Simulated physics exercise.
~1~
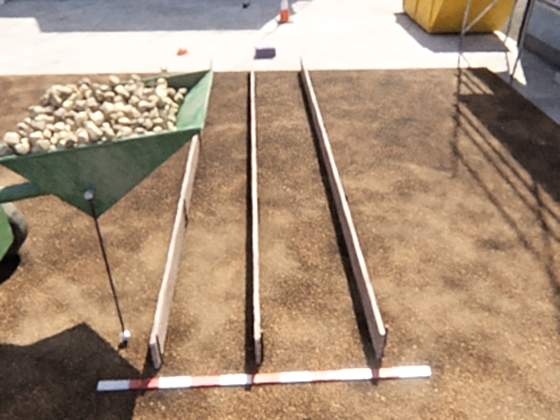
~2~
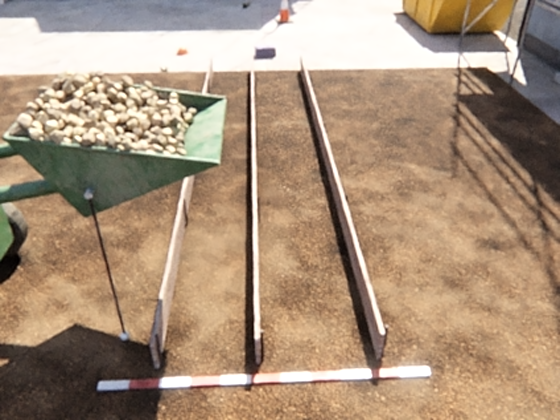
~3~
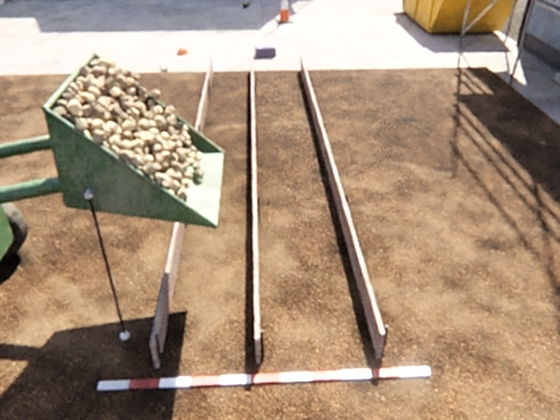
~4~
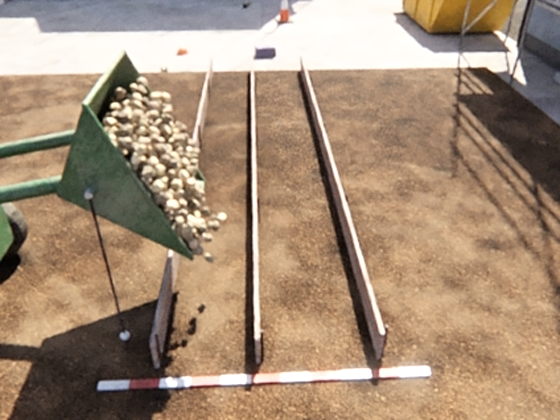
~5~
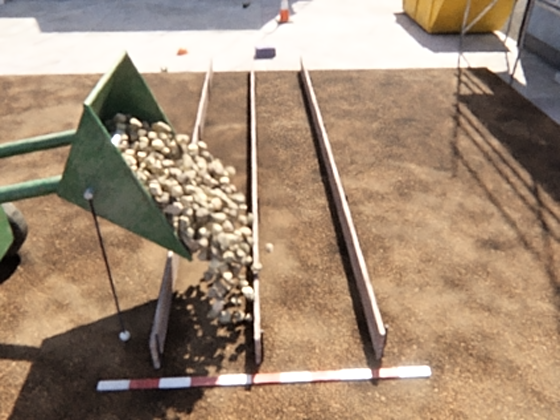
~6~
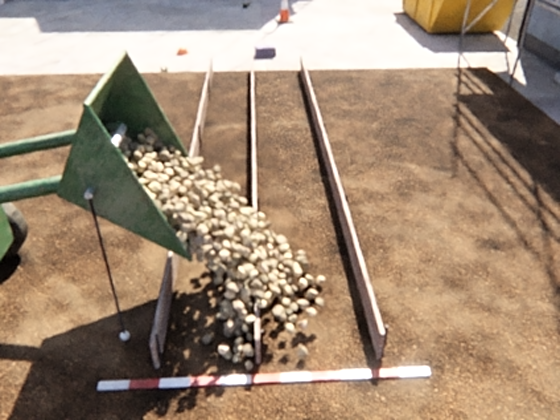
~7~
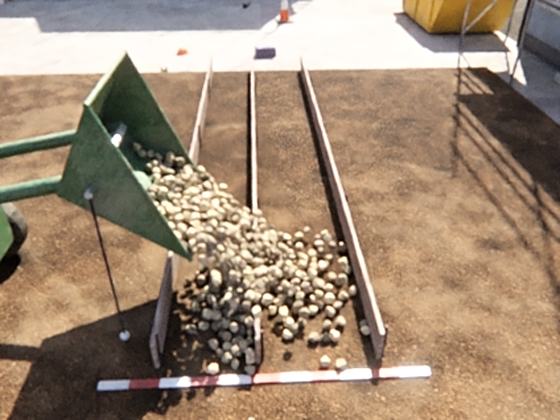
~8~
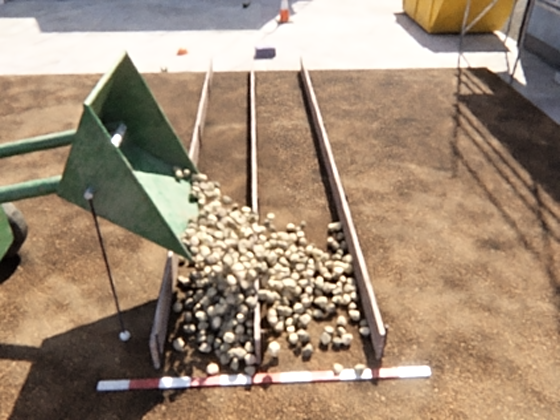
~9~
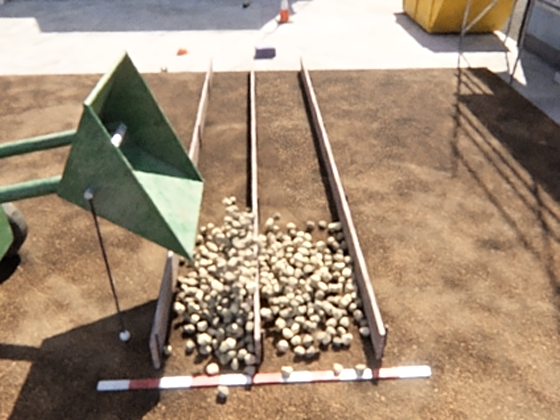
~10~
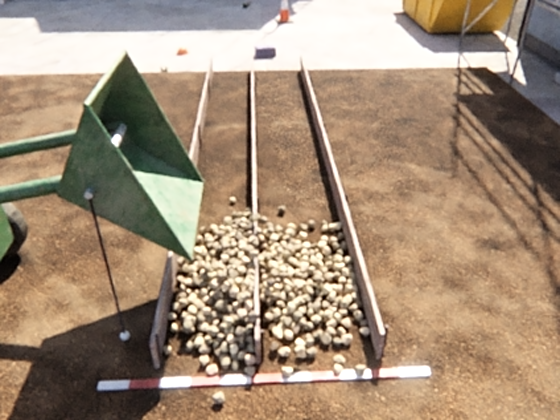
A green bucket full of pale stones tipped steeply to the right and poured them between three long boards on brown ground, until it was empty and the stones lay heaped across both bays, with more in the left one and a few beyond.
